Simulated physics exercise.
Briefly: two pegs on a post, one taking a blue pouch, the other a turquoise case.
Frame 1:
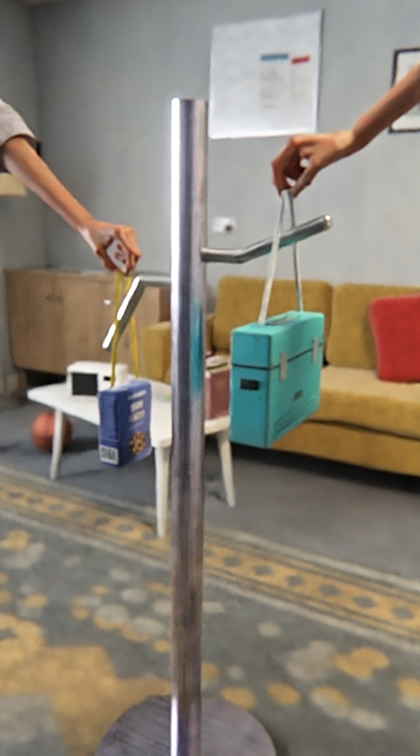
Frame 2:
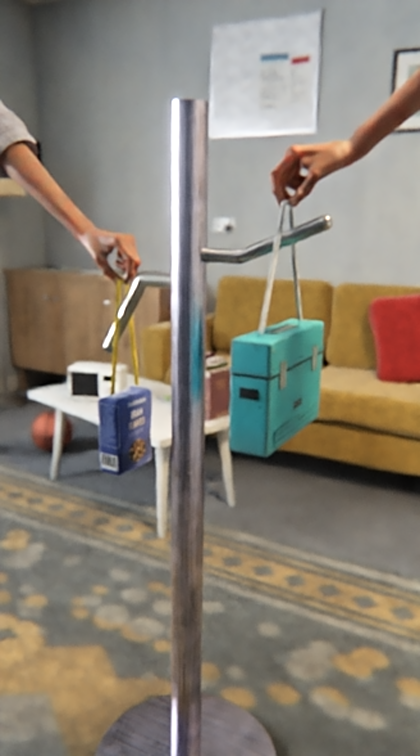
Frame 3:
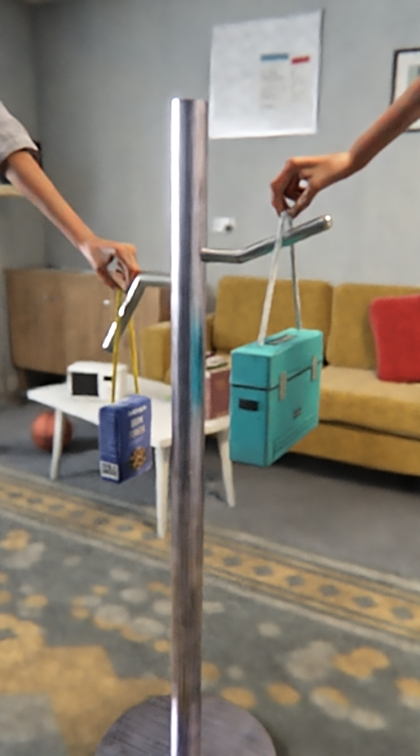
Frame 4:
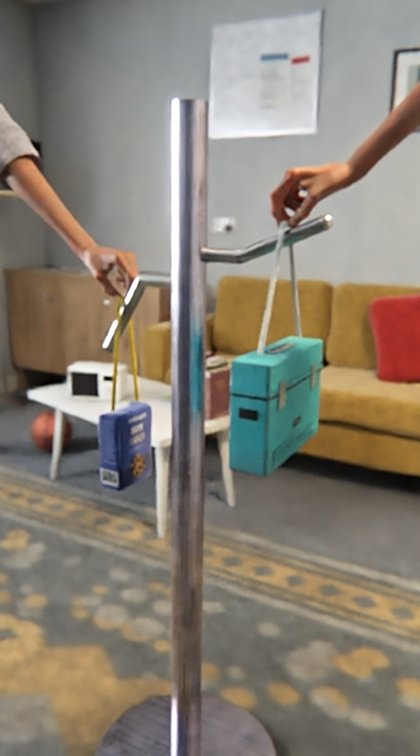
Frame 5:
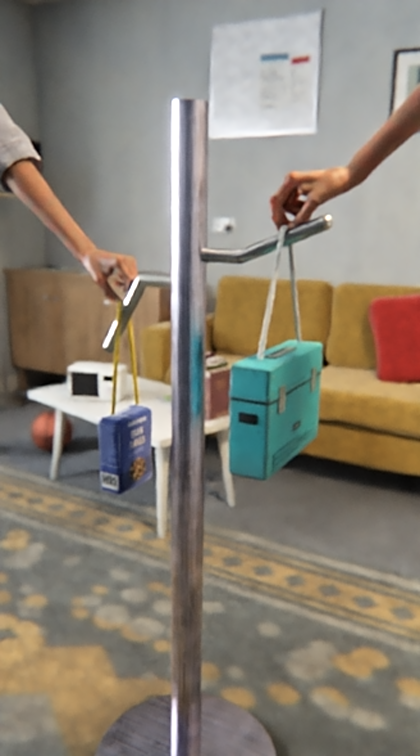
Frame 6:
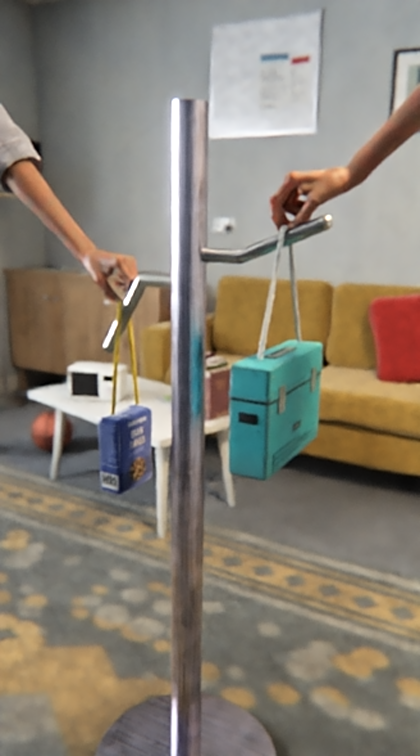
A turquoise case and a smaller blue pouch hang by their straps from two hands, either side of a shiny metal post with two pegs, the left sloping down and the right angling up. The fixed, level view shows a grey-walled living room with a mustard sofa, red cushion, white table and patterned carpet. Both hands lower the items slightly beside the pegs, then stay nearly still.
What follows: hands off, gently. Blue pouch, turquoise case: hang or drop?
Blue pouch: Drops; turquoise case: Hangs.
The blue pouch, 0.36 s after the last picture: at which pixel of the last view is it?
(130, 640).
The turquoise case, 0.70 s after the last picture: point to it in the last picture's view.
Look near pixel (197, 407).
Then, 0.36 s after the last picture, blue pouch on the floor near (130, 640); turquoise case hanging near (253, 418).
Then, 0.70 s after the last picture, blue pouch on the floor near (132, 714); turquoise case hanging near (197, 407).
At rest, blue pouch on the floor near (131, 714); turquoise case hanging near (222, 414). The blue pouch comes down and the turquoise case stays hanging.
